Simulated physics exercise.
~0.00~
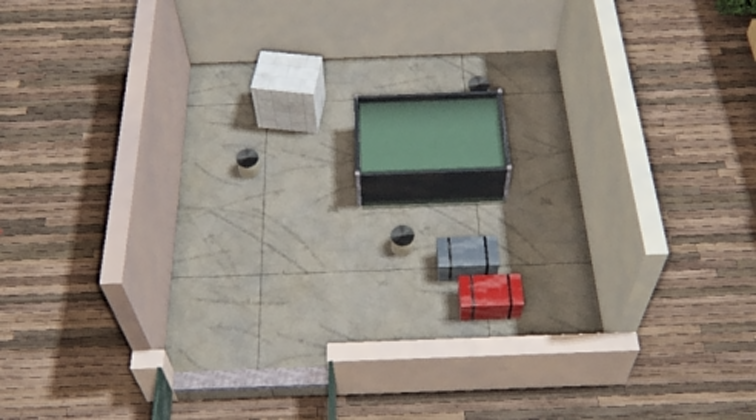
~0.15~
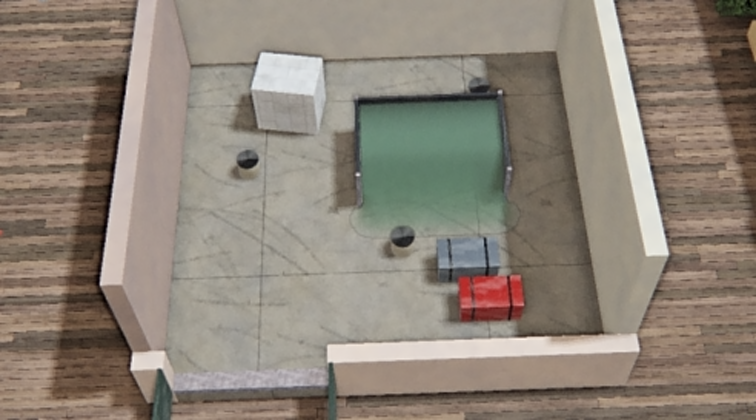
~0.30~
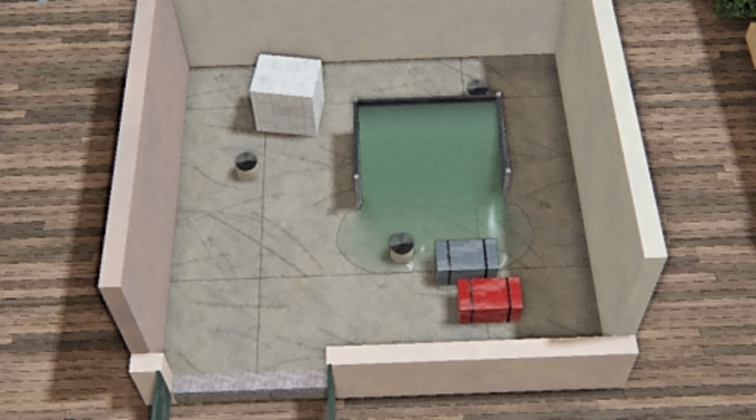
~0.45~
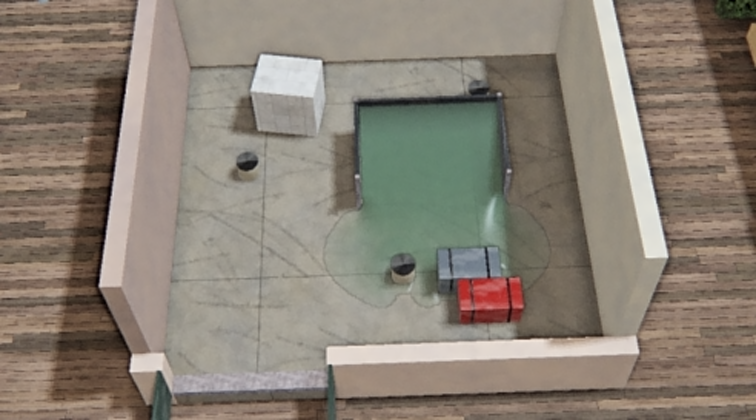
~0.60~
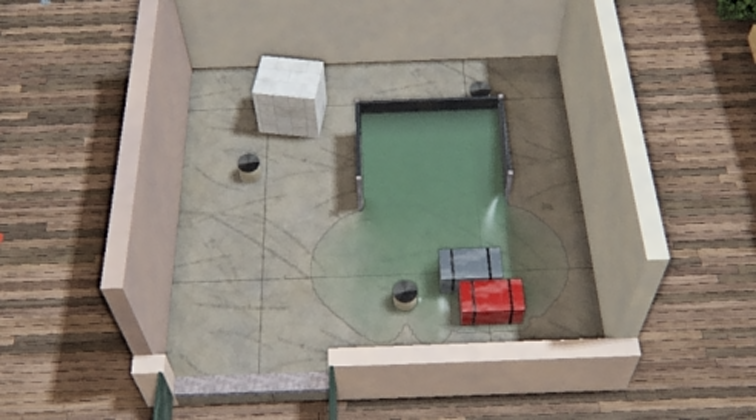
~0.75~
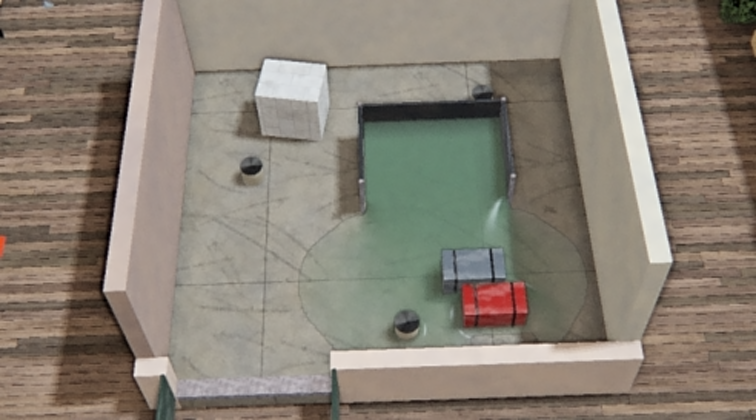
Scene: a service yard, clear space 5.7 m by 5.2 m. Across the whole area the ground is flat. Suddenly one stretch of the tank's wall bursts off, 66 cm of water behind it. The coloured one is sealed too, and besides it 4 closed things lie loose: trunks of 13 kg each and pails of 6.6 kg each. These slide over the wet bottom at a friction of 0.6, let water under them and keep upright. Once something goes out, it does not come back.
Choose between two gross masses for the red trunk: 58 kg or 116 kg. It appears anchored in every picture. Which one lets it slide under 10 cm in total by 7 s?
Of the two, neither does it.
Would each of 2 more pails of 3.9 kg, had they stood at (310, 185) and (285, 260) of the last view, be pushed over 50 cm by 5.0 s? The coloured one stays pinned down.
The first is within the limit, the second within the limit.
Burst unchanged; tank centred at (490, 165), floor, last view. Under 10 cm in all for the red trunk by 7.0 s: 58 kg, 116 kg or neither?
In that case both masses fall short.
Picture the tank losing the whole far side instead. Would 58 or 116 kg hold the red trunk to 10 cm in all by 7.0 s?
Result: Lesser mass sufficient.
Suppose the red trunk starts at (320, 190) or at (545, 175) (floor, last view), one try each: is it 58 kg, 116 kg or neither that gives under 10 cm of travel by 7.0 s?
In that order: The lighter suffices; just the heavier works.
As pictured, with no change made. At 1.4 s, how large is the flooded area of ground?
Wet area: Approx. 13 m2.
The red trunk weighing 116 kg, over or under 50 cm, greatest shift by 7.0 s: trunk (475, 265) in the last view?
Here the answer is beyond.
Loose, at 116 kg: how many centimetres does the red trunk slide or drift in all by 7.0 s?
Total path: Around 50 cm.
After 1.4 s the red trunk would be 61 cm from its start with 58 kg and 28 cm from its start with 116 kg; 14 cm of water round it then.
After 3.1 s the red trunk would be 100 cm from its start with 58 kg and 46 cm from its start with 116 kg; 19 cm of water round it then.
After 4.9 s the red trunk would be 166 cm from its start with 58 kg and 46 cm from its start with 116 kg; 7 cm of water round it then.
After 7.0 s the red trunk would be 166 cm from its start with 58 kg and 46 cm from its start with 116 kg; 5 cm of water round it then.
